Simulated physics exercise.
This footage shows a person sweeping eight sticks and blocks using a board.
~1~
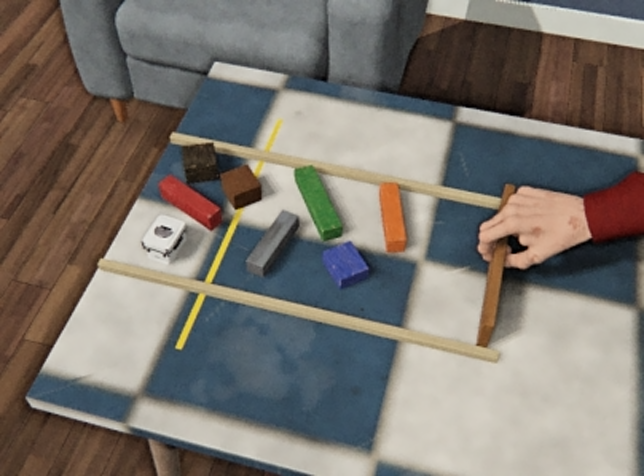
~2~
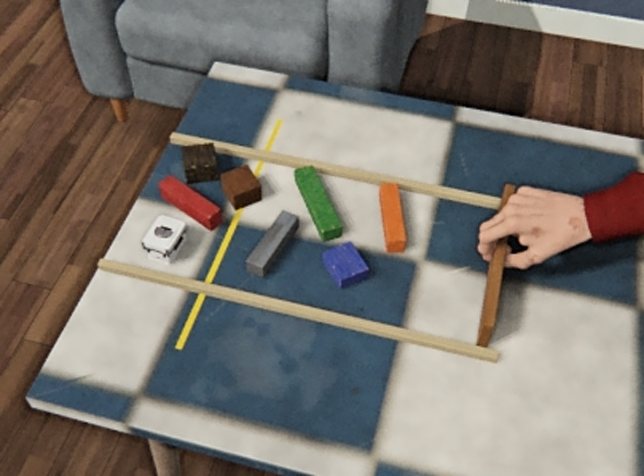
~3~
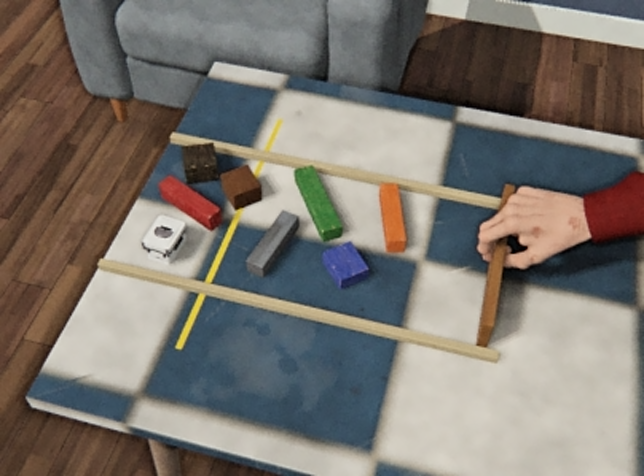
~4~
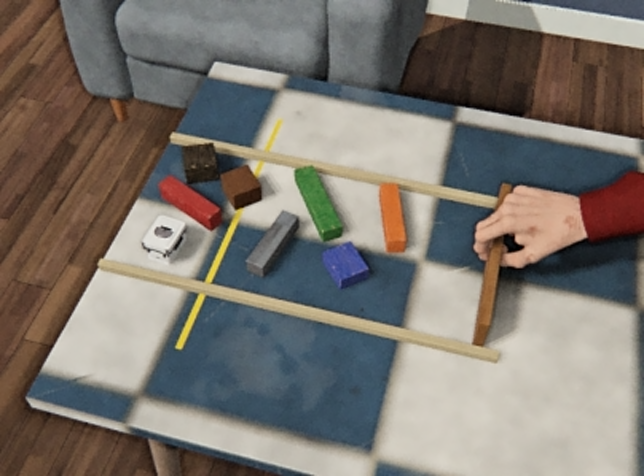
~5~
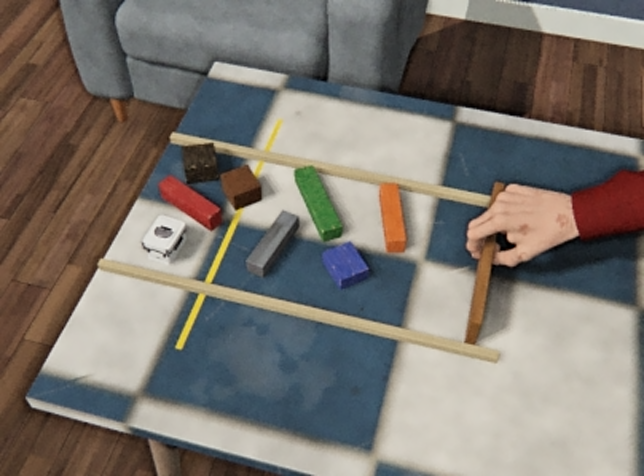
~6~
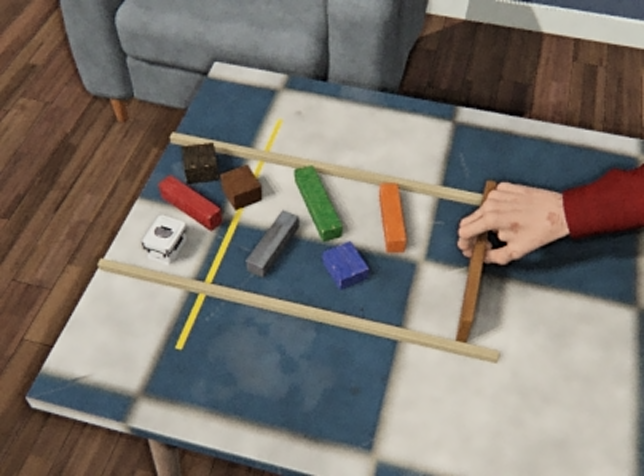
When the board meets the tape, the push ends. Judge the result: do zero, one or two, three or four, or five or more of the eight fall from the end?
Falls come to nothing.
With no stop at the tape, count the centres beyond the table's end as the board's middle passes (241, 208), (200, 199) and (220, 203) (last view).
Per position: 0 / 1 / 0.
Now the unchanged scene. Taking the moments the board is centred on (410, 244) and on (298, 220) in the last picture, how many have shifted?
By the first moment it's 0, by the second it's 4.
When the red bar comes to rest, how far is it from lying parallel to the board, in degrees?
Close to 40°.
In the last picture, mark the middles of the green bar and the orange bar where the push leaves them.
The green bar stops around (222, 181); the orange bar around (240, 185).
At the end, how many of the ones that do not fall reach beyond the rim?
Number: 1.
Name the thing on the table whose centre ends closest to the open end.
Closest at the end: The red bar.
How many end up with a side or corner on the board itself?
It is in contact with 2.
Early on, none off yet; black block at rest near (200, 163); white case at rest near (166, 240); red bar at rest near (191, 203).
Finally, the number that fall off is zero.
